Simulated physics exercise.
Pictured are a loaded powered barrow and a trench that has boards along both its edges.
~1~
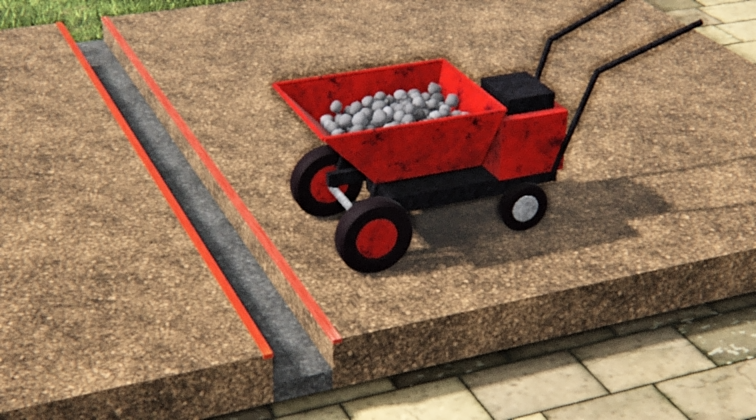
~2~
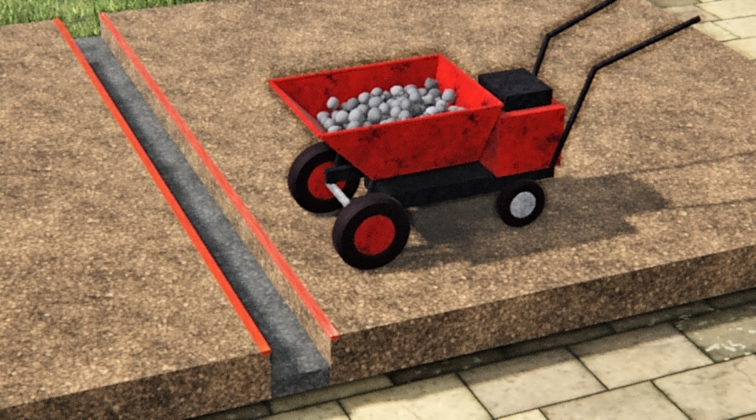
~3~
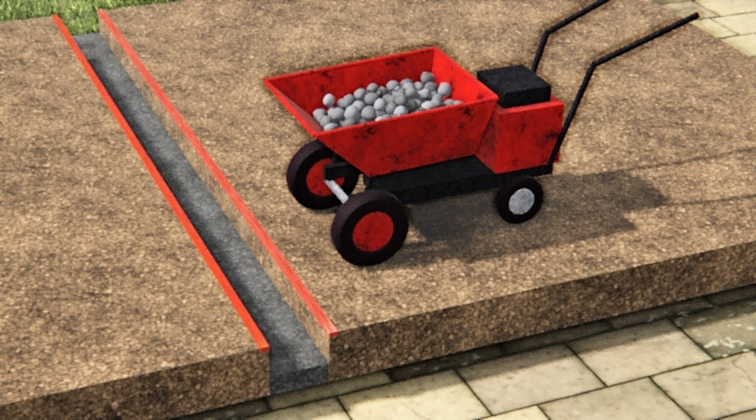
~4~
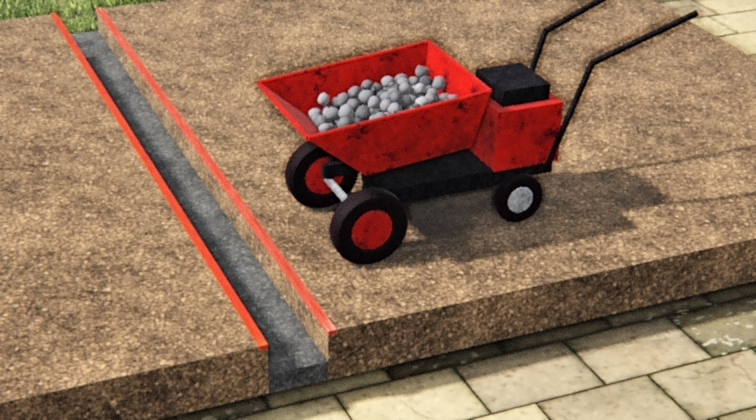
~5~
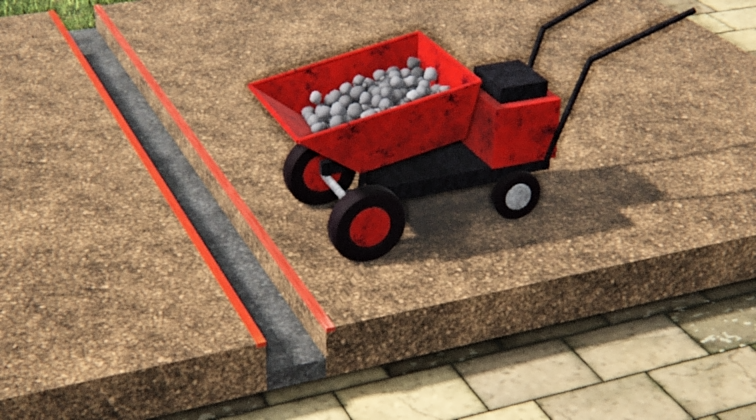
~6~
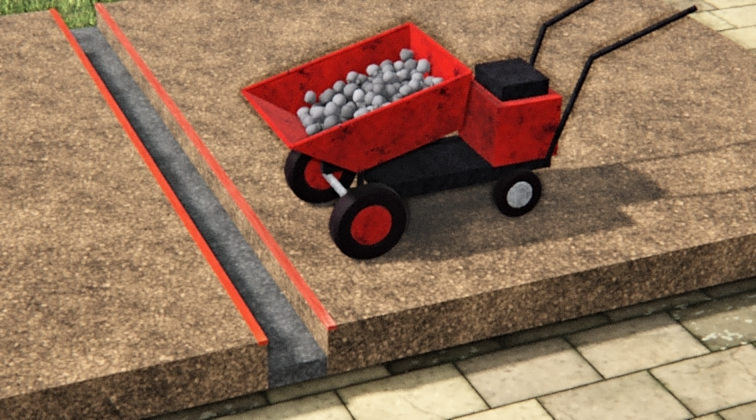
Beside a narrow board-edged trench, a red barrow's skip of grey cobbles tilts slightly toward the left.
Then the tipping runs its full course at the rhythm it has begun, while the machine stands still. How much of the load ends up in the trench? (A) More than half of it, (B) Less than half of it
B.
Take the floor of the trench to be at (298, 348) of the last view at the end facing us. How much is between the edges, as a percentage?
Something like 20 %.
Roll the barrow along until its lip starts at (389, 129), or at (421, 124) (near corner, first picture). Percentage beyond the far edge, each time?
You'd see close to 0 per cent the first time and close to 0 per cent the next.
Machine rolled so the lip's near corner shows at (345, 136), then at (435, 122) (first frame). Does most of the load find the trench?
Stop 1: Beyond half. Stop 2: Short of half.
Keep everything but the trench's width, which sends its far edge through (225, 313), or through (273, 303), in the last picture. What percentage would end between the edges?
The first case gives close to 60 per cent and the second close to 0 per cent.
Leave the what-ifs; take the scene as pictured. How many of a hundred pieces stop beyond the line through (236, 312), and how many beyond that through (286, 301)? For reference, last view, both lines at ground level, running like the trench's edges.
I'd say some 60 in a hundred, and after that 80 in a hundred.
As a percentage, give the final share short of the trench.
About 0 %.
Just after the last frame, skip tipped steeply; every one in the skip.
A moment on, skip tipped right over; the larger part in the skip; just a few in or heaped over the trench; about a tenth beyond it; just a few falling.
Further on, skip tipped right over; roughly a quarter in the skip; about a tenth in or heaped over the trench; roughly two thirds beyond it.
When it is over, skip tipped right over; about a tenth in the skip; roughly a quarter in or heaped over the trench; roughly two thirds beyond it.
